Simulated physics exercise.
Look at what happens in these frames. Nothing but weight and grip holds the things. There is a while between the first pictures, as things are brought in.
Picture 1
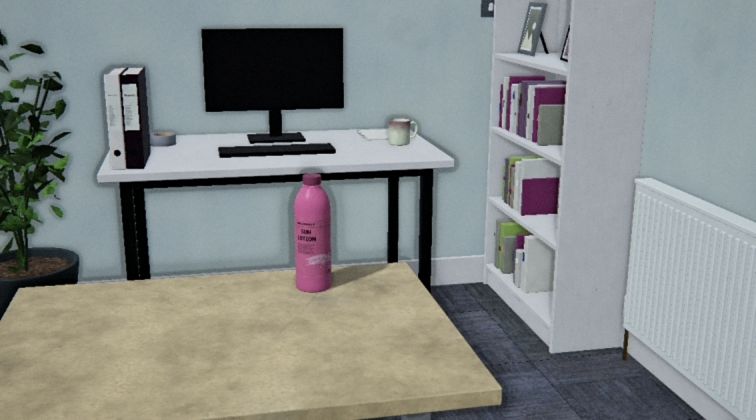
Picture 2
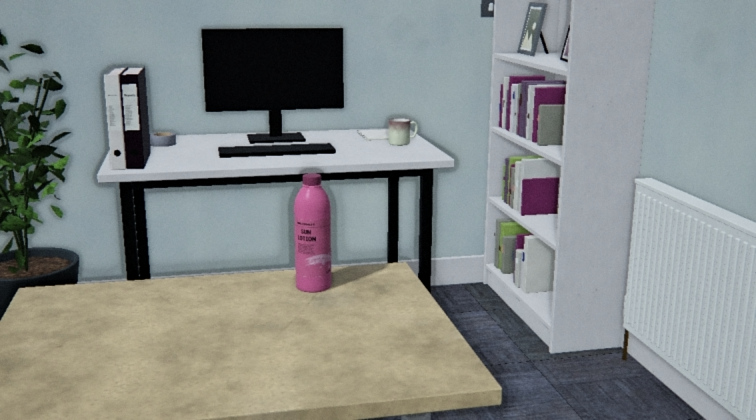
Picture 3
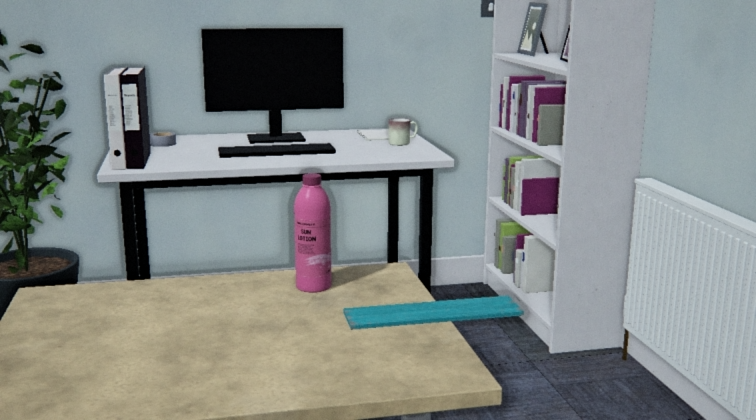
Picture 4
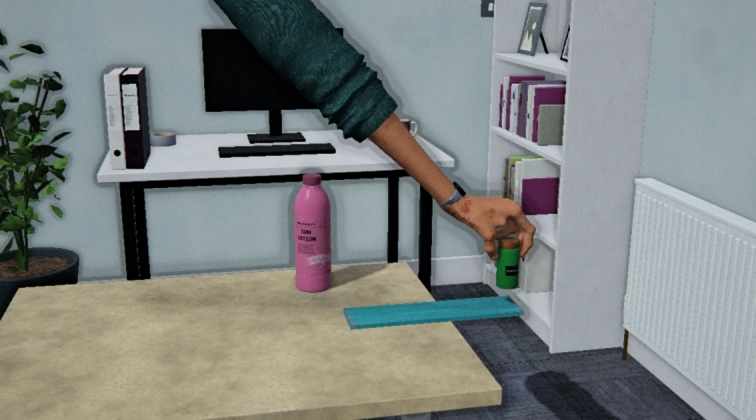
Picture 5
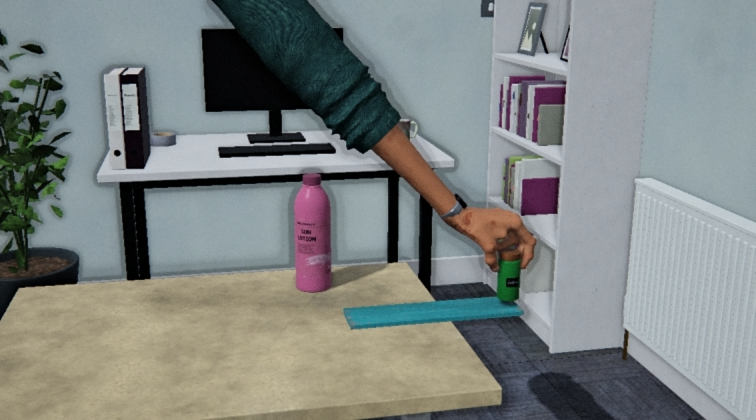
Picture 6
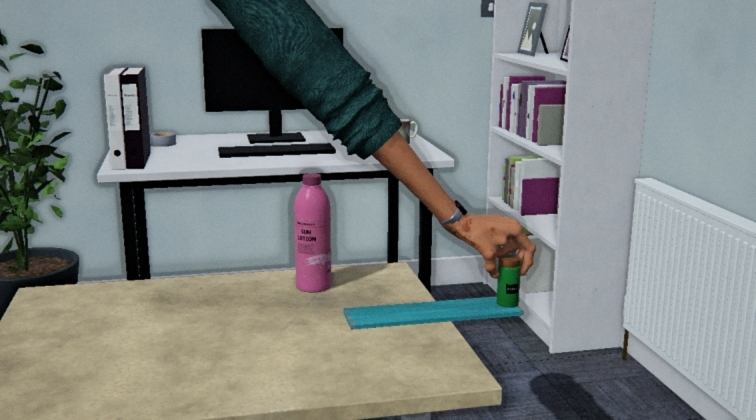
The video shows a pink bottle on a table in an office, where a turquoise plank appears, jutting past the table's right edge, and then a hand lowers a green shaker onto the plank's overhanging end.
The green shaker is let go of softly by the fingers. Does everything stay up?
No, the result will most likely be a drop.
Then, 0.50 s after the last picture, green shaker now down on the floor or falling; turquoise plank on its side.
Then, 0.70 s after the last picture, turquoise plank now down on the floor or falling.
At rest, down on the floor or falling, turquoise plank and green shaker; pink bottle in place. The plank comes down.
